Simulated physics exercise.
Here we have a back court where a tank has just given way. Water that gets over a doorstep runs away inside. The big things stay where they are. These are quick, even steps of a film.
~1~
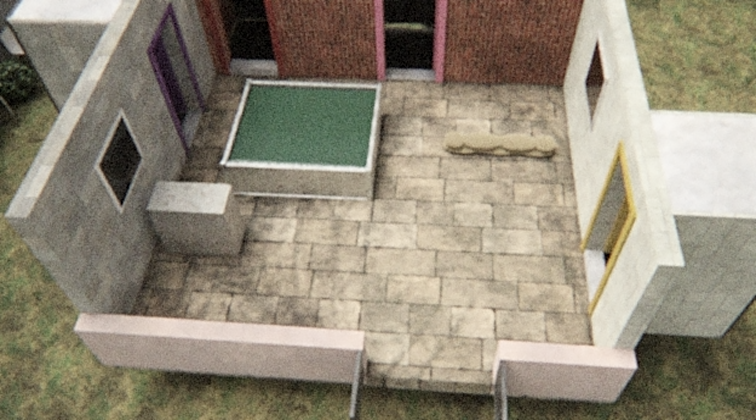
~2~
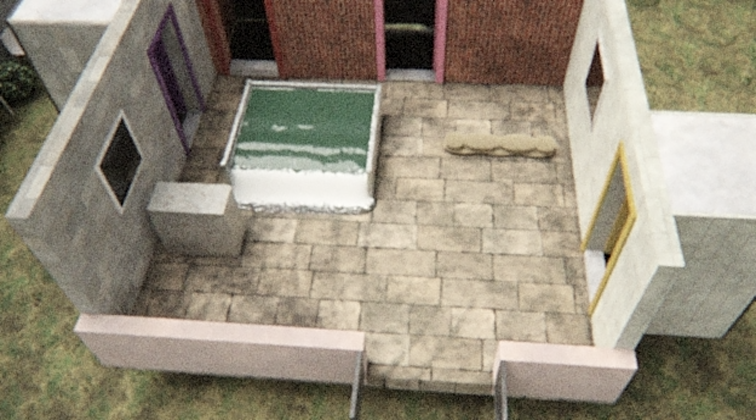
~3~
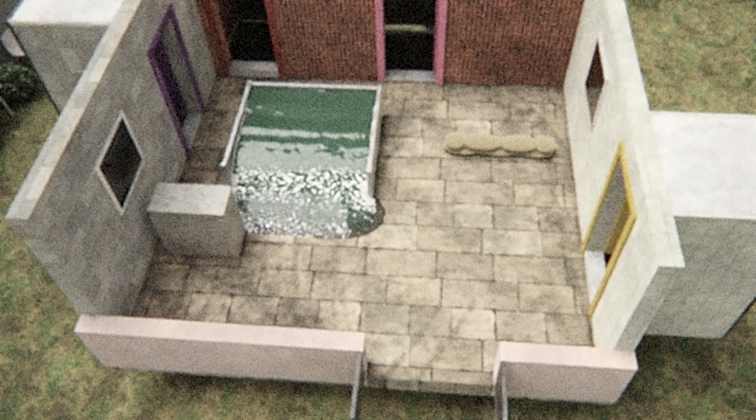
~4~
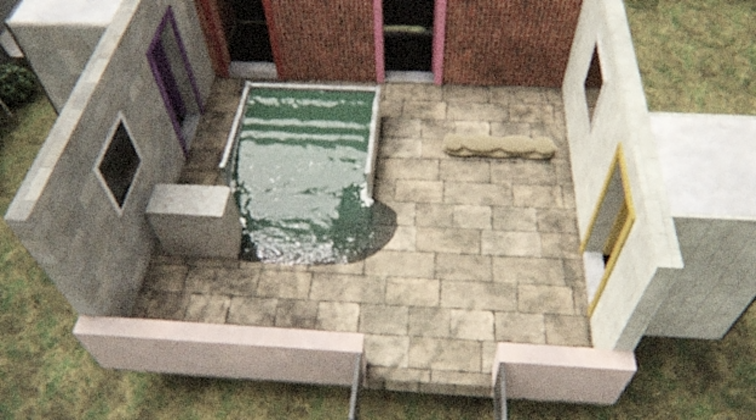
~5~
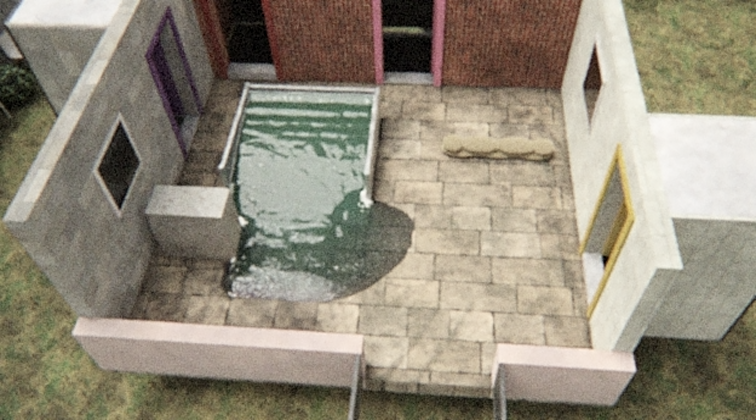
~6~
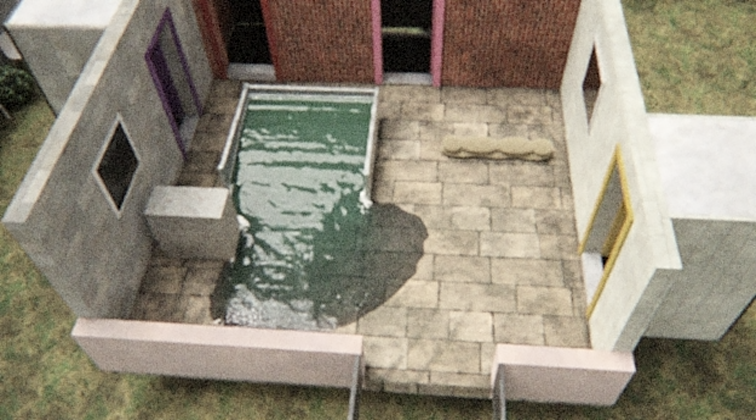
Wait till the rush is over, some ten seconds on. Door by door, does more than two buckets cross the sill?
One by one: The yellow door admits no more than that; the pink door admits no more than that; the red door admits no more than that; the purple door admits no more than that.
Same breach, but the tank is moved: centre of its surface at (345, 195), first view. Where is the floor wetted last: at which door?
Last comes the pink one.
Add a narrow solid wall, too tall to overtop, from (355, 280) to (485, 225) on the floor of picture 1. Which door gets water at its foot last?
Last comes the one in pink.
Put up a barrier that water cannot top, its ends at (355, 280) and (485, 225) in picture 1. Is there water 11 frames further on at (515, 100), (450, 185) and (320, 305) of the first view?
As listed: Free of water, awash, covered.
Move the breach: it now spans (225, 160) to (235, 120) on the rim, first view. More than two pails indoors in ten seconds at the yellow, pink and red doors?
In short: The yellow one stays under, the pink one stays under, the red one lets less in.
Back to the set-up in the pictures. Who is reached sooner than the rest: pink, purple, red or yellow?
I say the purple door.
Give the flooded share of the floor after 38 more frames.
I make it 80 per cent.
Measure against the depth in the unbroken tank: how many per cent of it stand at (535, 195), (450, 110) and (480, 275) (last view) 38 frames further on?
Roughly 10, 0 and 8 per cent, in turn.
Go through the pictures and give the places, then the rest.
The first frame shows the open tank at (306, 127) is whole and still.
In the second frame, the front is at a hidden place, out from the gap at (300, 186).
In the third frame, the front is at a hidden place, out from the gap at (300, 188).
In the fourth frame, water pours out at (299, 190) and has run to a hidden place.
In the fifth frame, the front is at a hidden place, out from the gap at (298, 191).
In the sixth frame, water pours out at (298, 192) and has run to (335, 322).
A moment on, water covers 35 % of the floor; the yellow door not reached, the pink door not reached, the red door not reached, the purple door not reached.
Next, water covers 45 % of the floor; the yellow door not reached, the pink door not reached, the red door not reached, the purple door wet at the sill, nothing in.
Then, water covers 55 % of the floor; the yellow door not reached, the pink door not reached, the red door wet at the sill, nothing in, the purple door wet at the sill, nothing in.
Later, water covers 80 % of the floor; the yellow door wet at the sill, nothing in, the pink door wet at the sill, nothing in, the red door wet at the sill, nothing in, the purple door wet at the sill, nothing in.
In the end, water covers 95 % of the floor; the yellow door under two buckets in, the pink door wet at the sill, nothing in, the red door wet at the sill, nothing in, the purple door under two buckets in.
